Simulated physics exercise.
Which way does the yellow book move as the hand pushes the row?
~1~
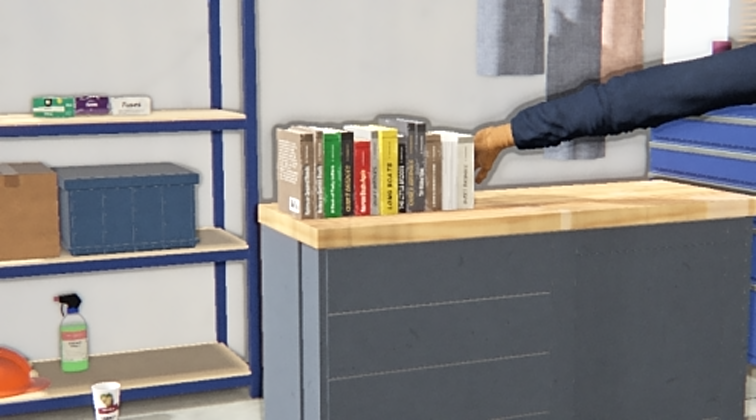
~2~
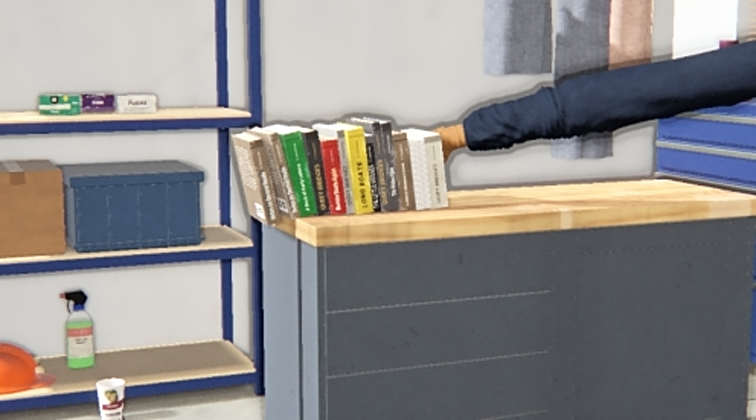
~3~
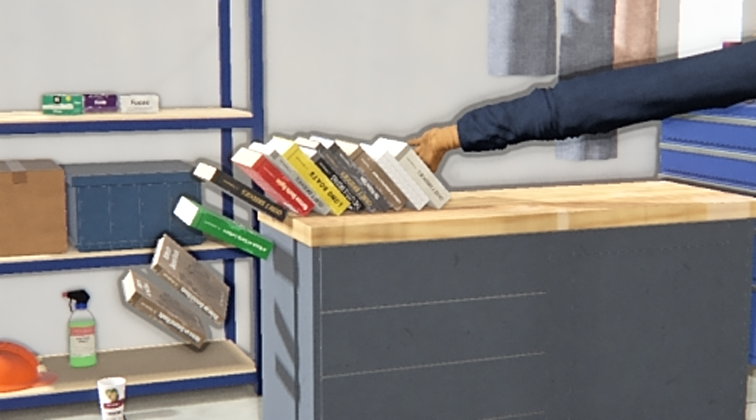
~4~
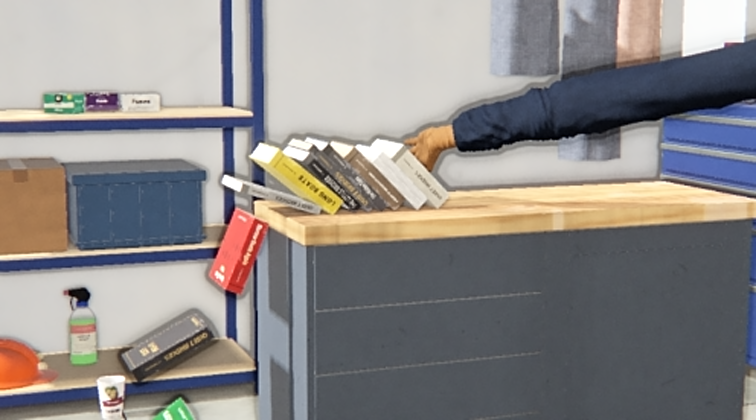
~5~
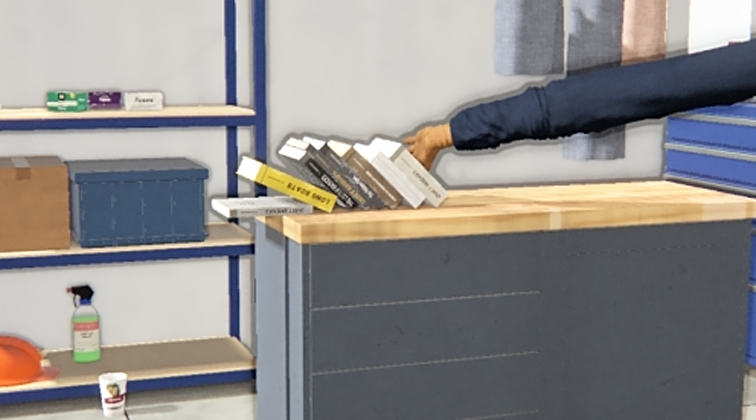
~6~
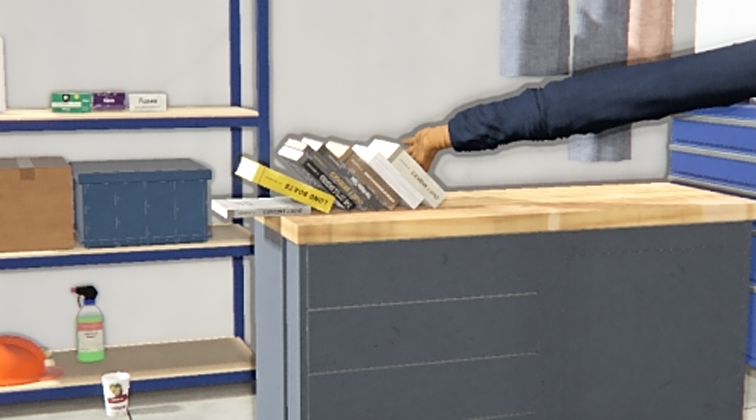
The yellow book moves to the left, leaning over as it goes.
A hand pushes a row of books left along a worktop, and several fall off.
